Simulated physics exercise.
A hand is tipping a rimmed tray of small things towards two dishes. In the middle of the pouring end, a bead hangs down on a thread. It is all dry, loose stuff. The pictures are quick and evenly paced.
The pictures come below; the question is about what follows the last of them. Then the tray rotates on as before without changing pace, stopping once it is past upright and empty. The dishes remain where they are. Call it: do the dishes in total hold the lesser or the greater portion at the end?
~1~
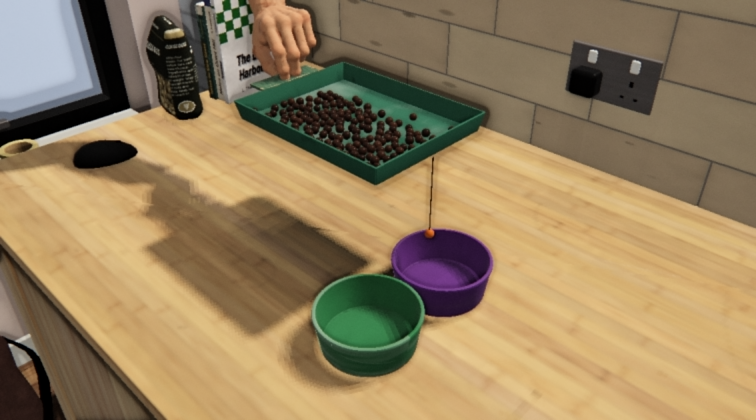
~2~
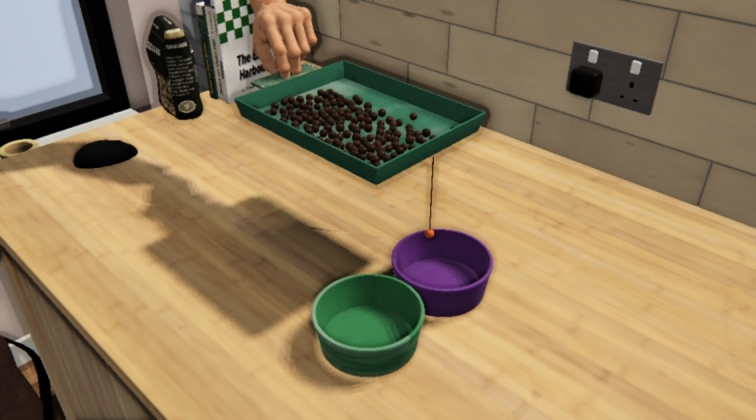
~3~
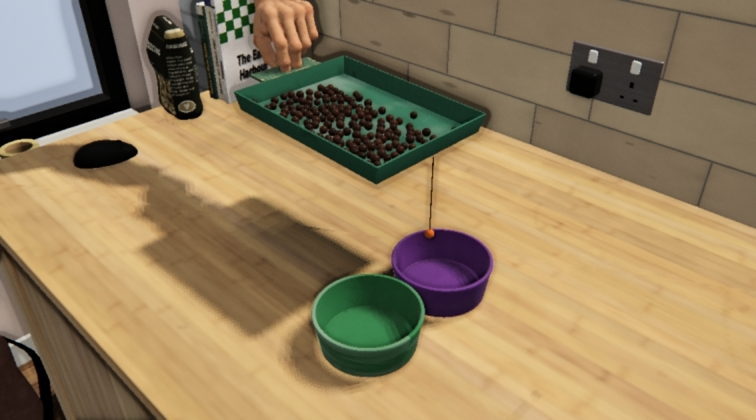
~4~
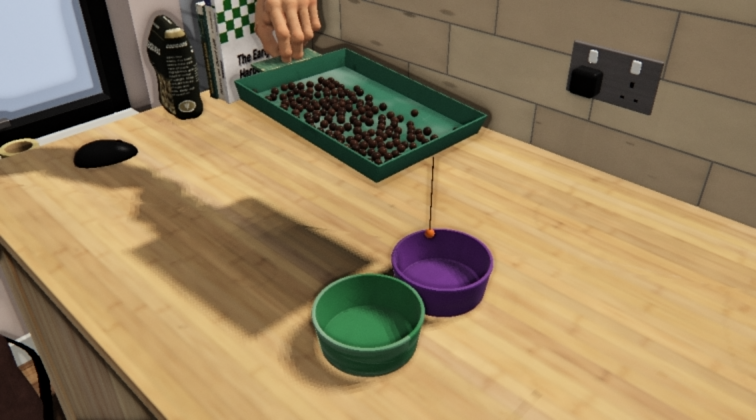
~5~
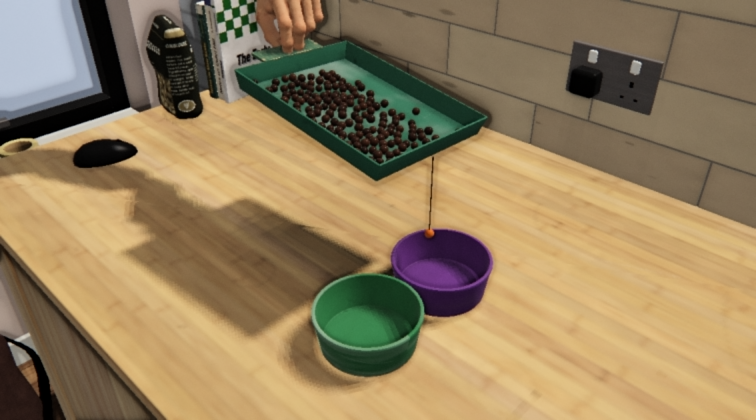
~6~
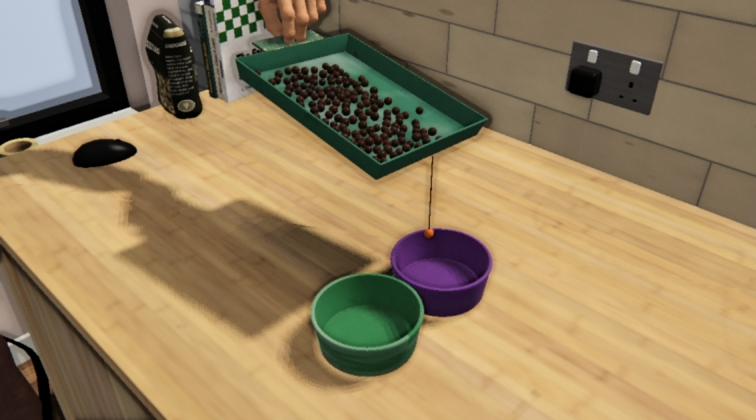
In total they hold the lesser portion.
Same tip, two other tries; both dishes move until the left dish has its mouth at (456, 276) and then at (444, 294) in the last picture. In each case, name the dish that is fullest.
The first time it is the dish to the right, and the second time it is the dish to the right.
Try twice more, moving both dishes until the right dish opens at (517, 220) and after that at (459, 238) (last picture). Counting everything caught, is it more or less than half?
First place: Beyond half; second place: Beyond half.
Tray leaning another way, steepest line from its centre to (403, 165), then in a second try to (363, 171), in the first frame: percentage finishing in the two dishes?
Close to 90 percent first and close to 80 percent second.
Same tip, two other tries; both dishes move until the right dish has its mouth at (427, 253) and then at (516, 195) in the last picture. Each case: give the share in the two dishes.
First position: Some 10 %; second position: Some 80 %.
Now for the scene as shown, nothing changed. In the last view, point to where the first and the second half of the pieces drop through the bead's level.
The leading part at (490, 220), the rest of it at (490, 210).
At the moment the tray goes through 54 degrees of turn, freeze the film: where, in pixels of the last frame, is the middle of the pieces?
Near (431, 115).
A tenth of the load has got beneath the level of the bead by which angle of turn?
Approx. 80° from level.
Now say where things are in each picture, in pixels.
In the first picture, corners of the pouring end (376, 165) and (479, 112), level; middle of the load (339, 125), chocolate balls; left dish (408, 349); right dish (480, 292); bead on its thread (429, 234).
In the second picture, corners of the pouring end (376, 165) and (480, 113), level; middle of the load (340, 124).
In the third picture, corners of the pouring end (377, 164) and (480, 114), tipped barely, lowest at the right corner; middle of the load (340, 120).
In the fourth picture, corners of the pouring end (379, 163) and (481, 115), tipped a little, lowest at the right corner; middle of the load (341, 115).
In the fifth picture, corners of the pouring end (380, 162) and (482, 116), tipped a little, lowest at the right corner; middle of the load (342, 110).
In the sixth picture, corners of the pouring end (381, 161) and (482, 118), tipped a little, lowest at the right corner; middle of the load (346, 106), roughly half on the move; left dish (407, 349); right dish (480, 292).
Just after the last frame, tray tipped steeply; every one on the tray.
A moment on, tray tipped right over; roughly a third on the tray; about a tenth in the right dish; roughly a third outside both; roughly a quarter in the air.
Further on, tray tipped past a quarter turn; roughly a quarter in the right dish; the larger part outside both.
When it is over, tray tipped past a quarter turn; not one in the left dish; roughly a quarter in the right dish; the larger part outside both.
